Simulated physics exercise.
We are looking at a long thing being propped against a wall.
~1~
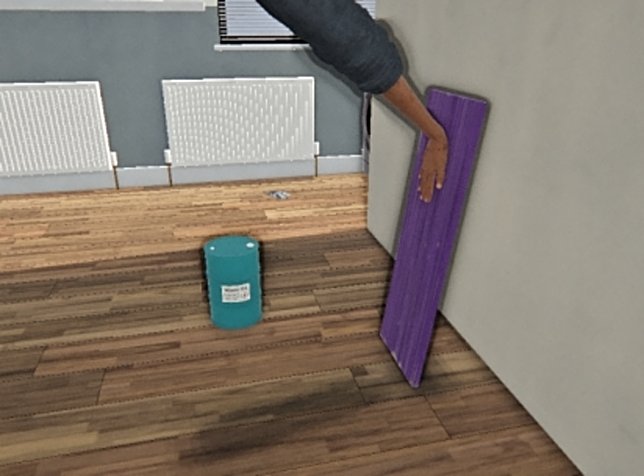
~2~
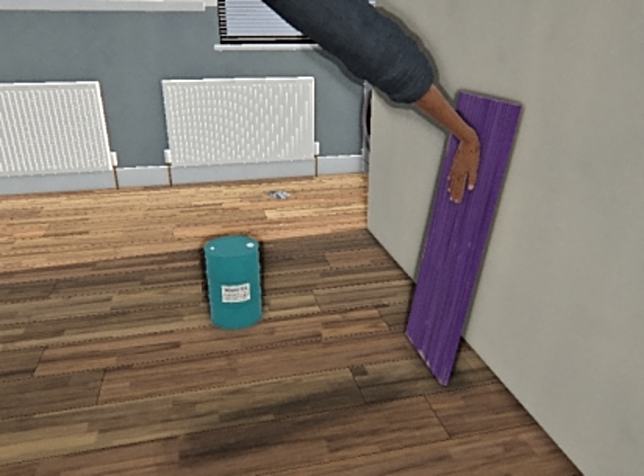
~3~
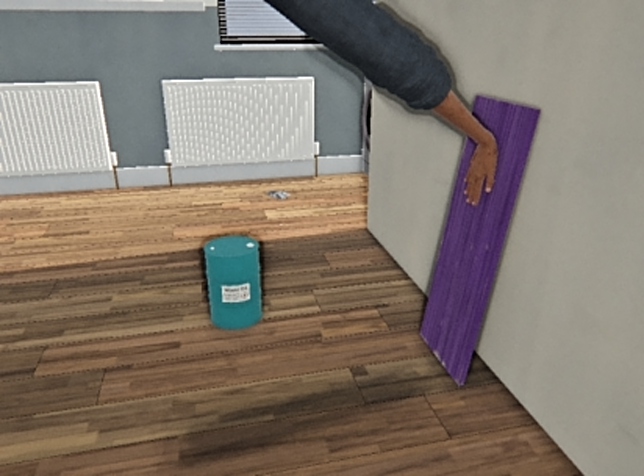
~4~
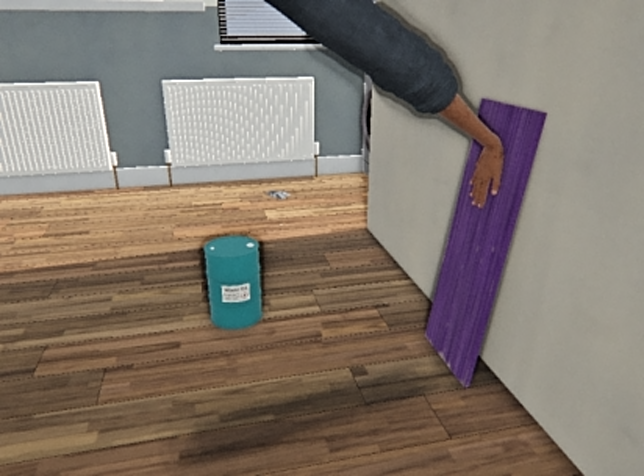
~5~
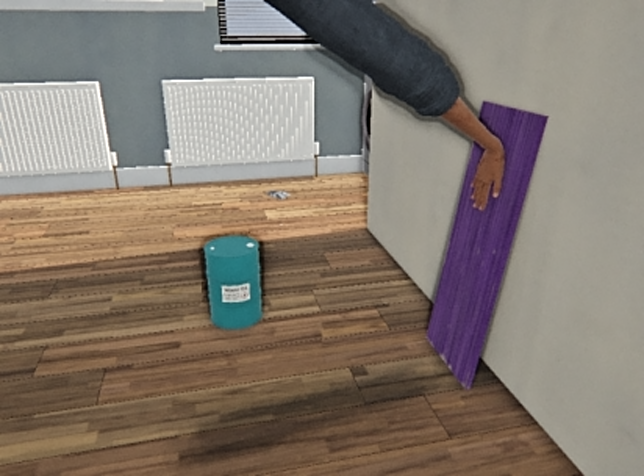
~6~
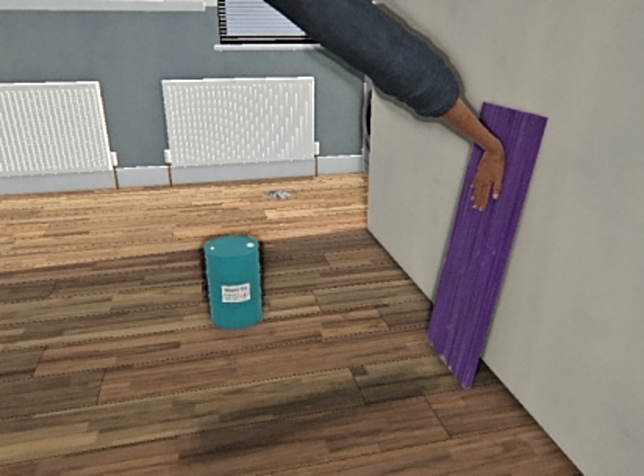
A hand reaching in from the top, in a dark sleeve, moves a tall purple board a short way right until it leans on the pale wall, then stays on it, nearly still. The unmoving view looks down into a room with a wooden floor, white radiators and a grey-blue far wall. A turquoise canister with a white label stands motionless left of the board.
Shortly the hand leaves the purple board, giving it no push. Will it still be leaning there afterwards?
Motionless.
Then, 0.40 s later than the last frame, all is still.
Then, 0.80 s later than the last frame, purple board resting near (477, 248).
When it is over, both as before. End places, in pixels of the last picture, purple board near (477, 248). The board holds.
